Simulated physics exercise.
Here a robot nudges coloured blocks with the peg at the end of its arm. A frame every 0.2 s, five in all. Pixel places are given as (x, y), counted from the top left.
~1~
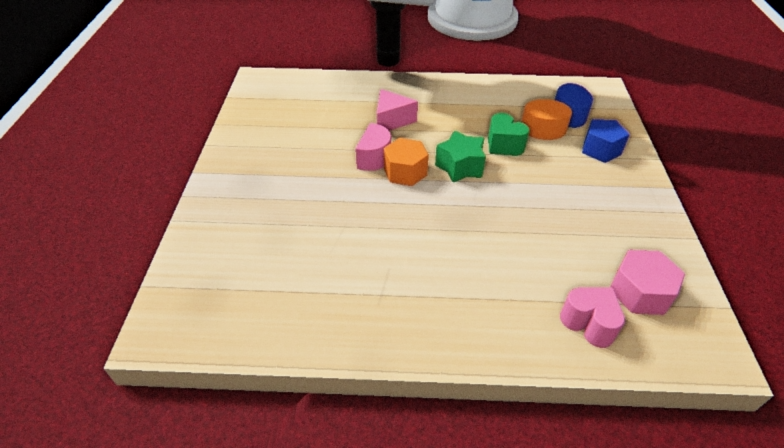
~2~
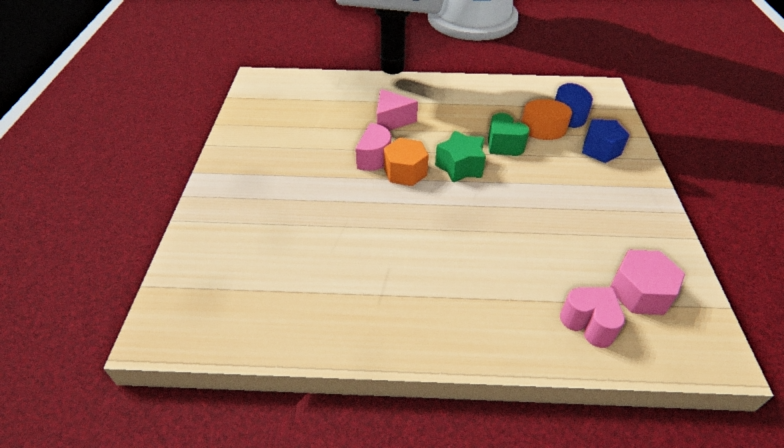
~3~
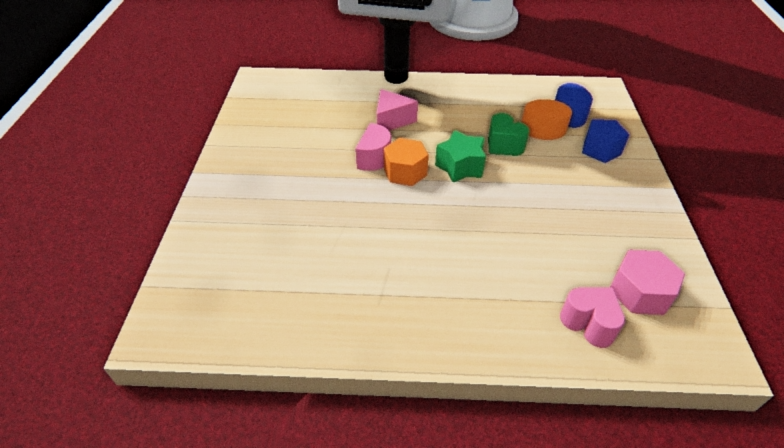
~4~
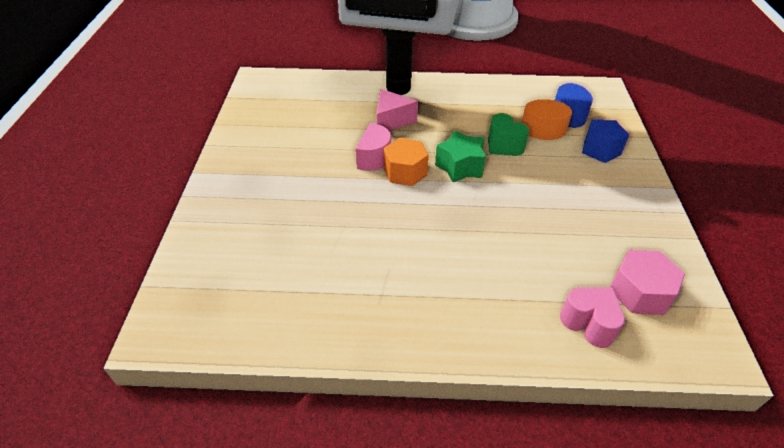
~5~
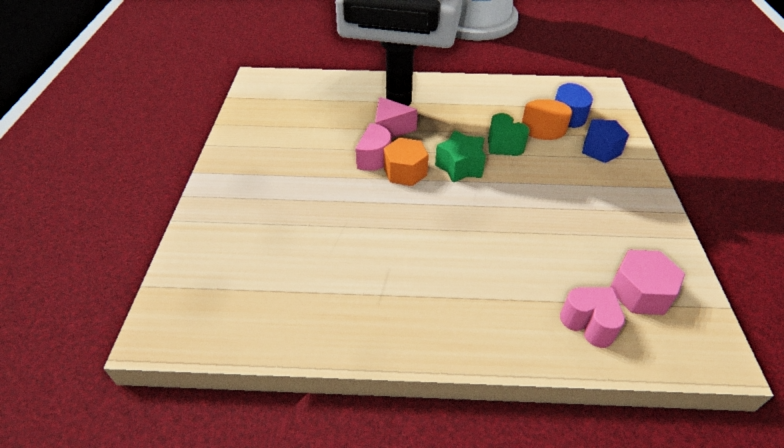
A black peg on a robot arm moves slowly toward the viewer over the far edge of a pale wooden board on red cloth, seen from above by a still camera. Pink, orange, green and blue blocks cluster along the board's far side, with a pink hexagon and heart near right. The peg reaches the pink triangle and nudges it slightly nearer, while the other blocks stay put.
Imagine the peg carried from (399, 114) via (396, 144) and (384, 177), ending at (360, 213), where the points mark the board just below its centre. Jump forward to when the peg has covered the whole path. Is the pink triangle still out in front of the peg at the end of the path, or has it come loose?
The block gets away.
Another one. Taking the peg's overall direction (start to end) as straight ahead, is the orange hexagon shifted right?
No - that is not the case.
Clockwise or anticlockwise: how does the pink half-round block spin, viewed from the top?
Viewed from above, counterclockwise.
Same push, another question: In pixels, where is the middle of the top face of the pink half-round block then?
The point I'd pick in the picture is (346, 156).
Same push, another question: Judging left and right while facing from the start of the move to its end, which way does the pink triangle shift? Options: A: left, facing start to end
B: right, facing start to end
B.
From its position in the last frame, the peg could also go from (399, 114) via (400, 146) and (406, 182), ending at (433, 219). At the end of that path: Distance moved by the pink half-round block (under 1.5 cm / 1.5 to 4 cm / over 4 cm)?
The answer is 1.5 to 4 cm.
On the path given first. One third of the way, peg at (396, 133); pink half-round block at (360, 148), turned 60° anticlockwise; pink triangle at (369, 129), turned 45° clockwise.
Two thirds of the way, peg at (383, 166); pink half-round block at (349, 153), turned 75° anticlockwise; pink triangle at (363, 133), turned 70° clockwise; orange hexagon at (412, 172), turned 55° anticlockwise.
At the end, peg at (359, 201); pink half-round block at (346, 156), turned 55° anticlockwise; pink triangle at (363, 133), turned 70° clockwise; orange hexagon at (411, 176), turned 80° anticlockwise; green star not moved.
